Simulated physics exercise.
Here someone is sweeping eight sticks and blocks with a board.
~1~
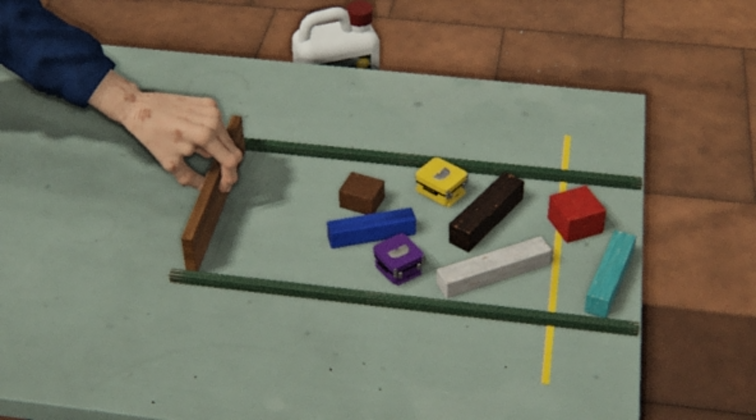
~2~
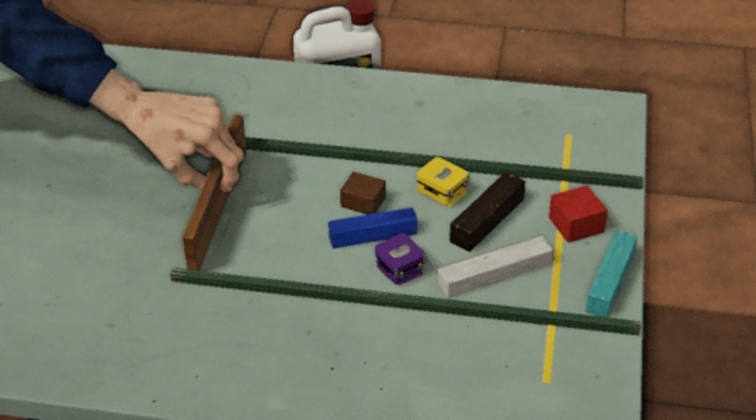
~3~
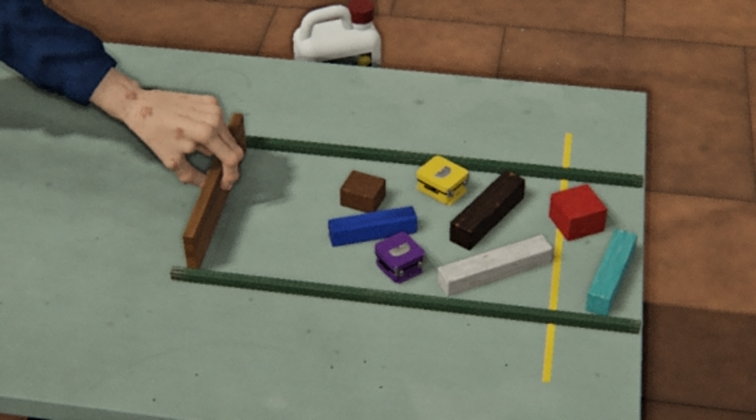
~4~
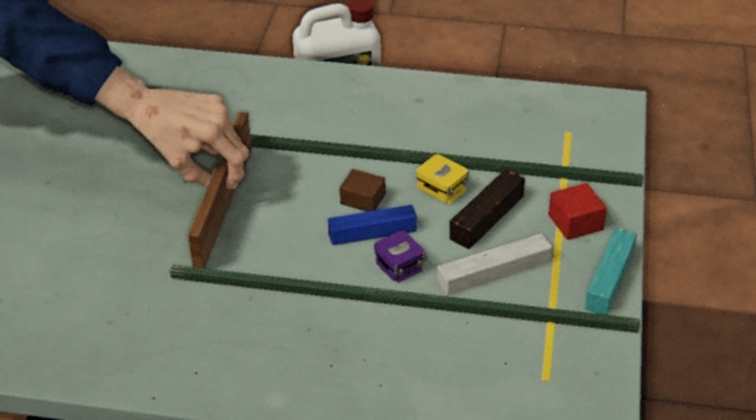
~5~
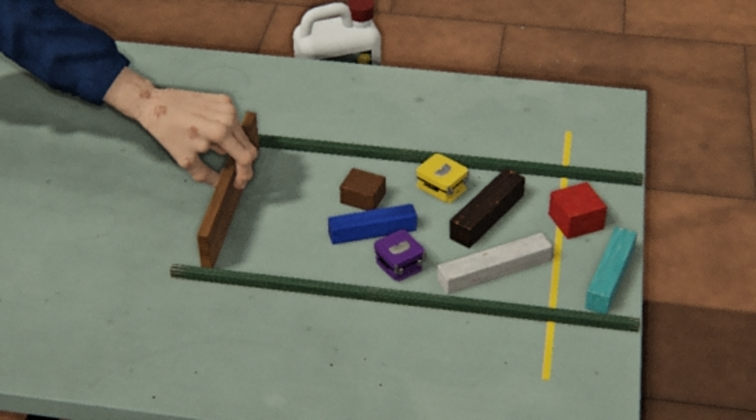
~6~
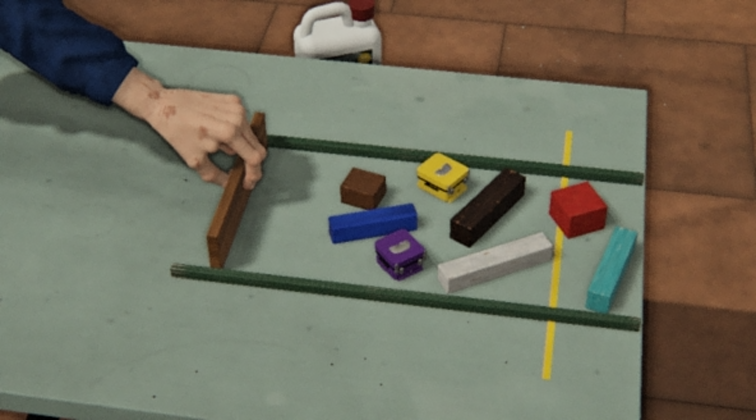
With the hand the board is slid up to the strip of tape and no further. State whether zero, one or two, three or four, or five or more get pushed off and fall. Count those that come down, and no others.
Seems one or two of them come crashing down.
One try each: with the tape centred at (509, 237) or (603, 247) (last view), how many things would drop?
0 and 4 down on the floor.
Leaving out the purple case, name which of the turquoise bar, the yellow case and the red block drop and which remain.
Well, the turquoise bar topples off, the yellow case is left in place and the red block topples off.
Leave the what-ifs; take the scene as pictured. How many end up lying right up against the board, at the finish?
It's 4.
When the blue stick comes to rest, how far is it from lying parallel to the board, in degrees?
About 35 degrees.
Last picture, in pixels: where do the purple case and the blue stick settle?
Purple case at about (583, 276), blue stick at about (593, 238).
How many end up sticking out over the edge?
2, I think.
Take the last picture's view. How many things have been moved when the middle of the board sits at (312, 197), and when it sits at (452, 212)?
Moved so far: 0, later 7.
A little later, none off yet; turquoise bar at rest near (612, 270); red block at rest near (578, 210); white bar at rest near (496, 262).
Next, none off yet; turquoise bar at rest near (612, 270); red block at rest near (578, 210); white bar moving near (502, 267).
Later still, none off yet; turquoise bar shifted a little near (626, 273); red block shifted about its own width near (635, 223); white bar shifted about its own width near (582, 273).
When it is over, the number that fall off is one or two; down, red block and turquoise bar.
